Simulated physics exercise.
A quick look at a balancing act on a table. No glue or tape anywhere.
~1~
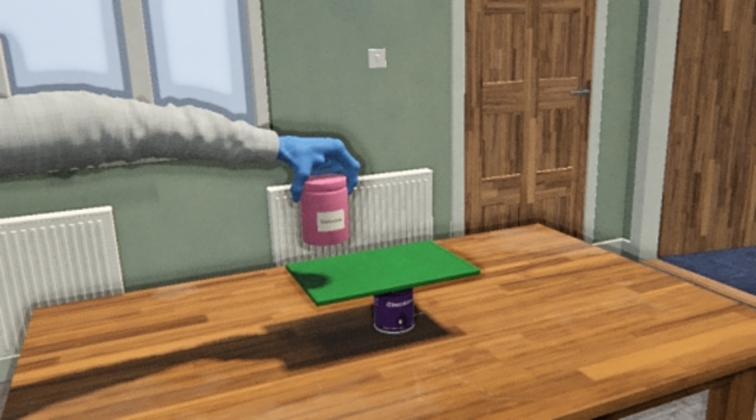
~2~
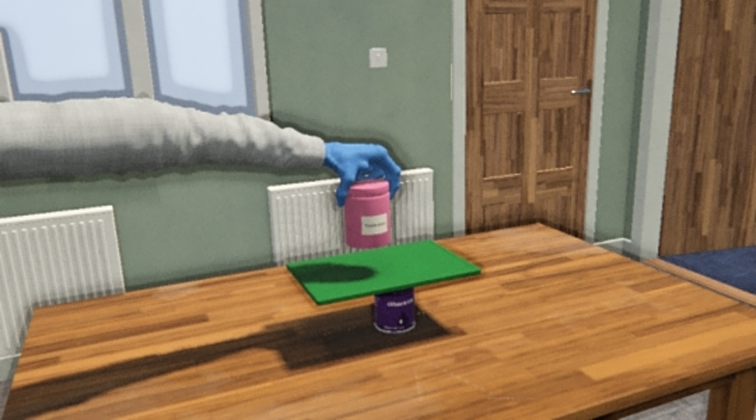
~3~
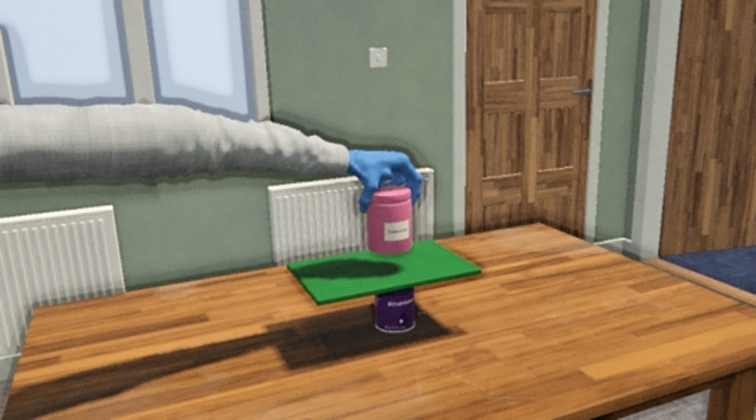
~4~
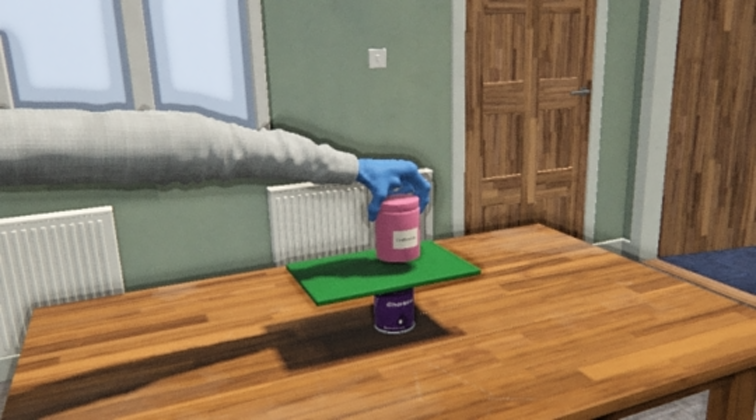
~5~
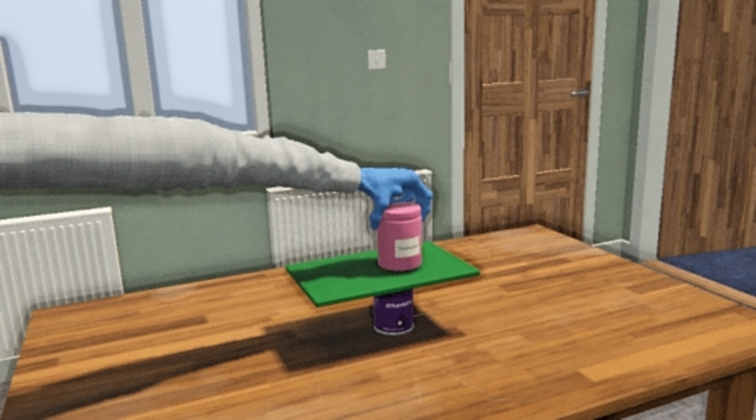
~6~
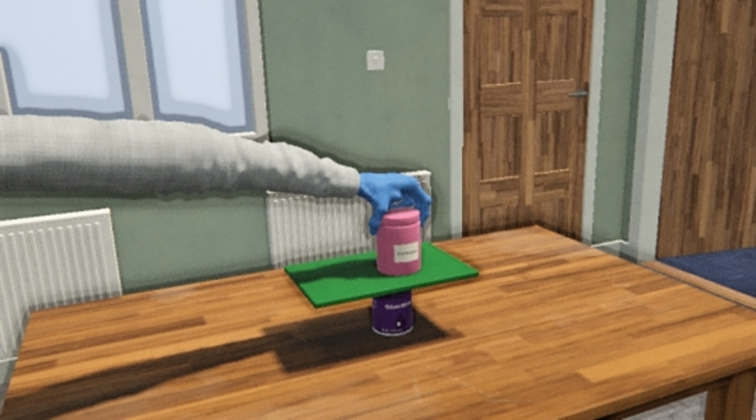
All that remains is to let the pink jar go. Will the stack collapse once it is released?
No, it stays standing.
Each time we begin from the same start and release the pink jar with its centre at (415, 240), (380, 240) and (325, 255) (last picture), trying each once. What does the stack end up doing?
Try 1: Stands; try 2: Stands; try 3: Topples.
Then, 0.80 s on from there, things are still on the move.
Then, 1.70 s on from there, as before.
In the end, all 3 unmoved. At the end, from the last picture's camera, pink jar near (398, 241). The stack keeps its balance.
